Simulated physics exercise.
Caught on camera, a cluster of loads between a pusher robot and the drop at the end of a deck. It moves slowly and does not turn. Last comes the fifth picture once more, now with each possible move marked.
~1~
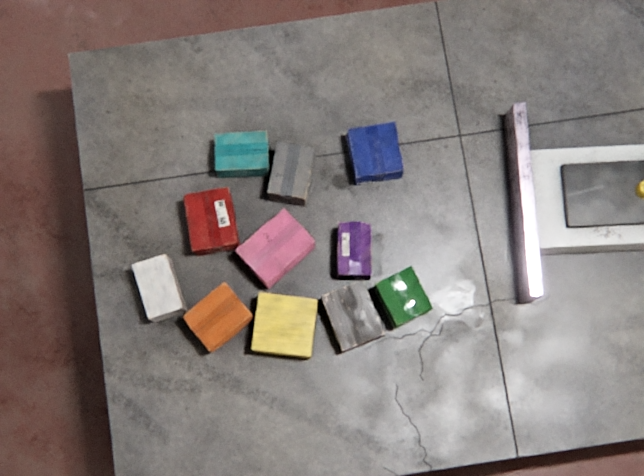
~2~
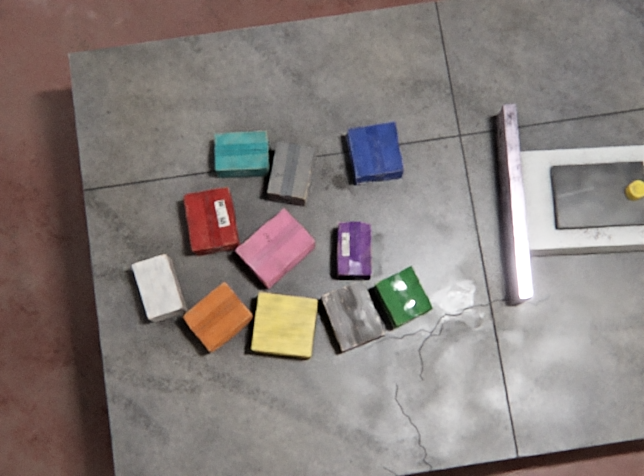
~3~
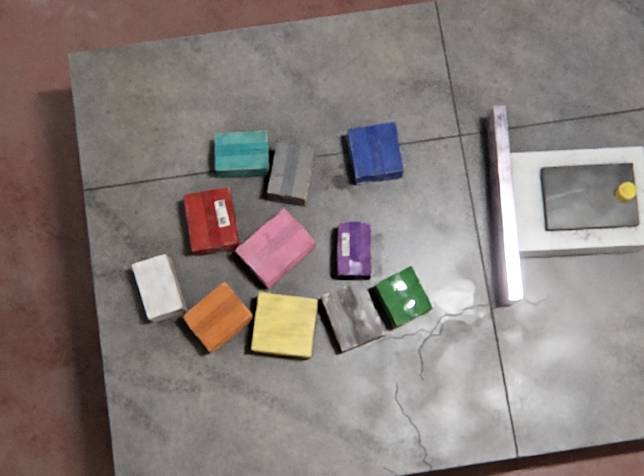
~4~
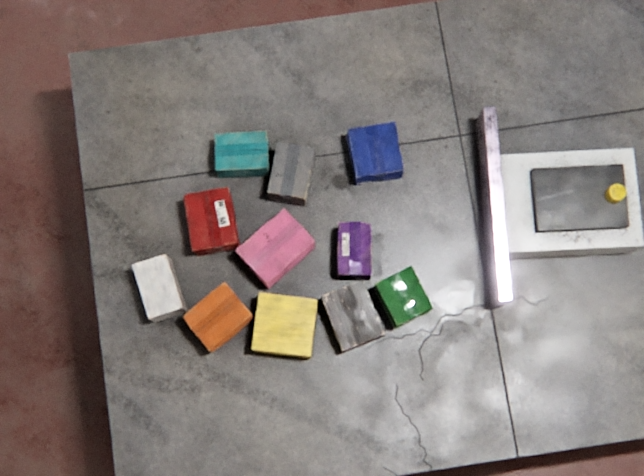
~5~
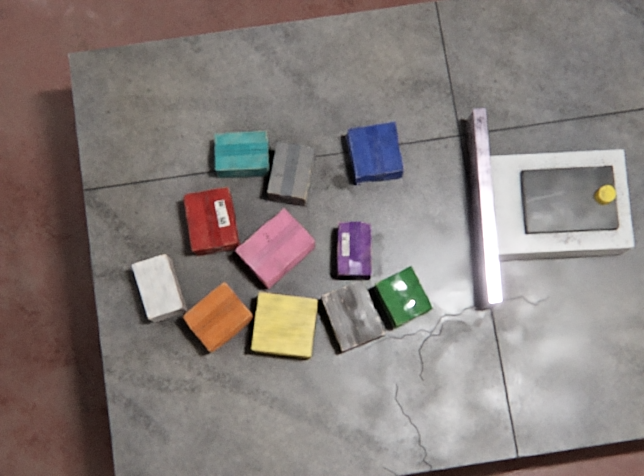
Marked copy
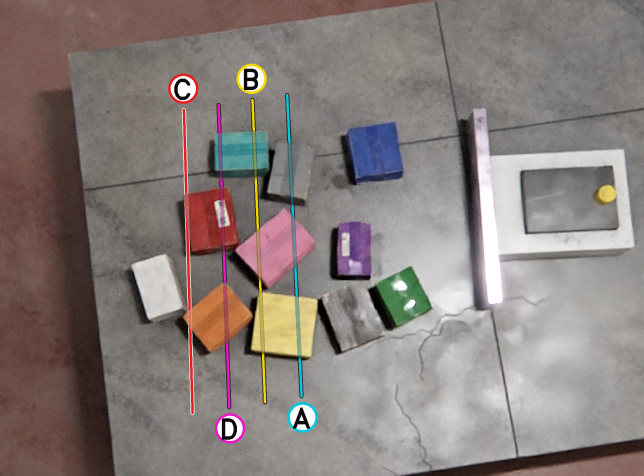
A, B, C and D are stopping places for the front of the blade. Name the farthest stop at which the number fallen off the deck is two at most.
The farthest such stop is D.
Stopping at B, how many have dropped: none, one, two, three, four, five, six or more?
In all, one.
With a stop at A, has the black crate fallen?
No.
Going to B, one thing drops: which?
The orange box goes over.
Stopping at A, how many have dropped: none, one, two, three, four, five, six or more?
In all, none.
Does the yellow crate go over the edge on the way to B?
No.
On the marked copy, A at (294, 241); B at (259, 247); C at (188, 257); D at (224, 252).
Following D. Soon after the start, robot (467, 214); orange box (209, 319); blue box (354, 156).
Later, robot (371, 228); orange box (114, 329); white crate (127, 274).
In the end, robot (301, 238); orange box over the edge; white crate (95, 280); one fallen.
As for the rest, A is within the limit but short; B is within the limit but short; C drops five.
